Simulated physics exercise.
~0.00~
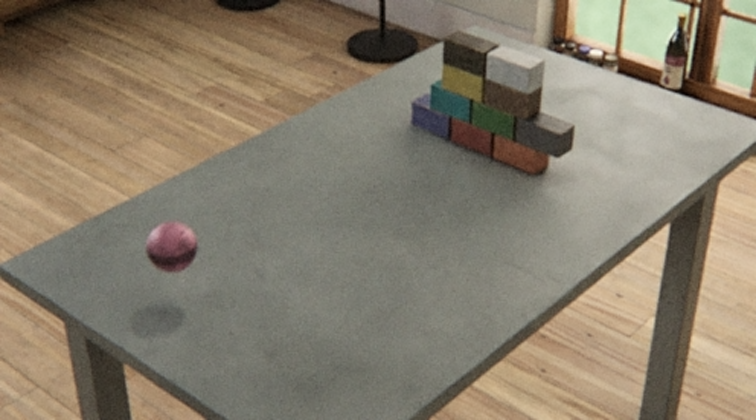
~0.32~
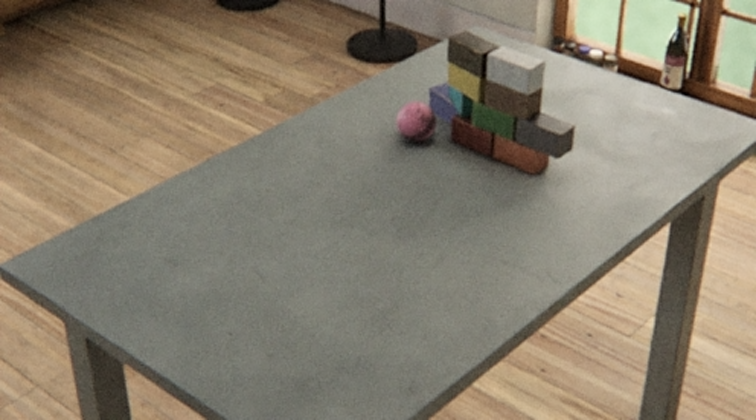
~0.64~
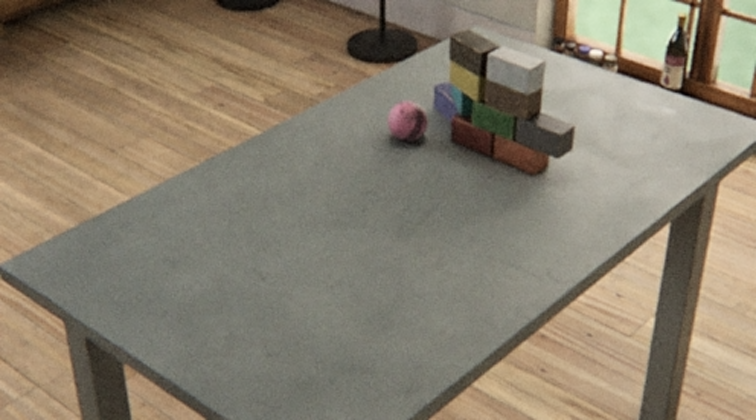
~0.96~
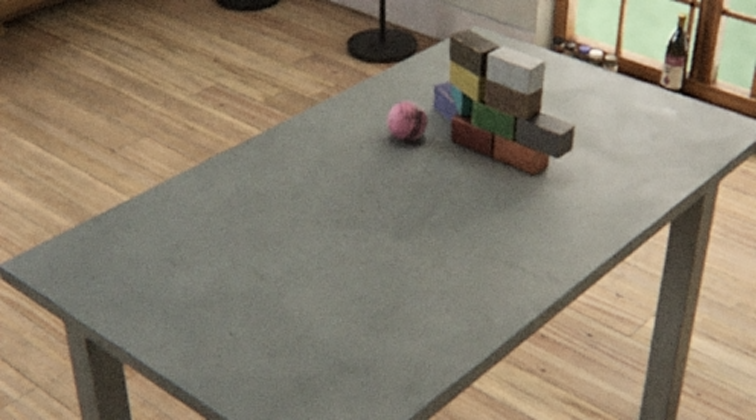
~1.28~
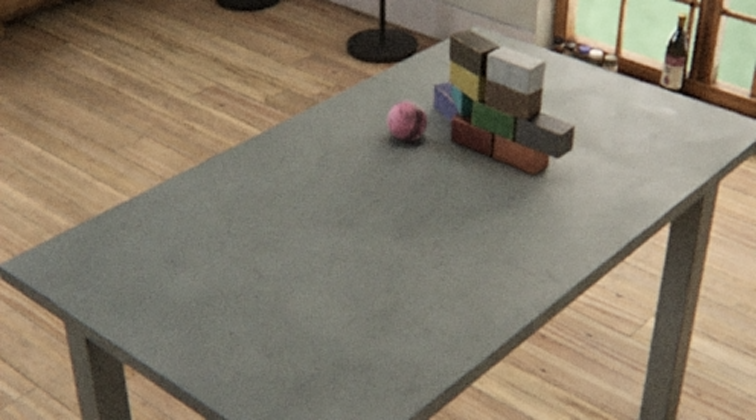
At first, a pink ball hangs just above the near left part of a grey table, with a small pile of colored blocks stacked toward the far end. The ball travels right and away across the tabletop and reaches the left side of the pile. The blue block there is shifted and the turquoise one beside it is pushed inward, while the yellow and black blocks above move slightly. The ball then backs off a little to the left. It comes to rest beside the pile, which stays standing with its white and black blocks still on top.
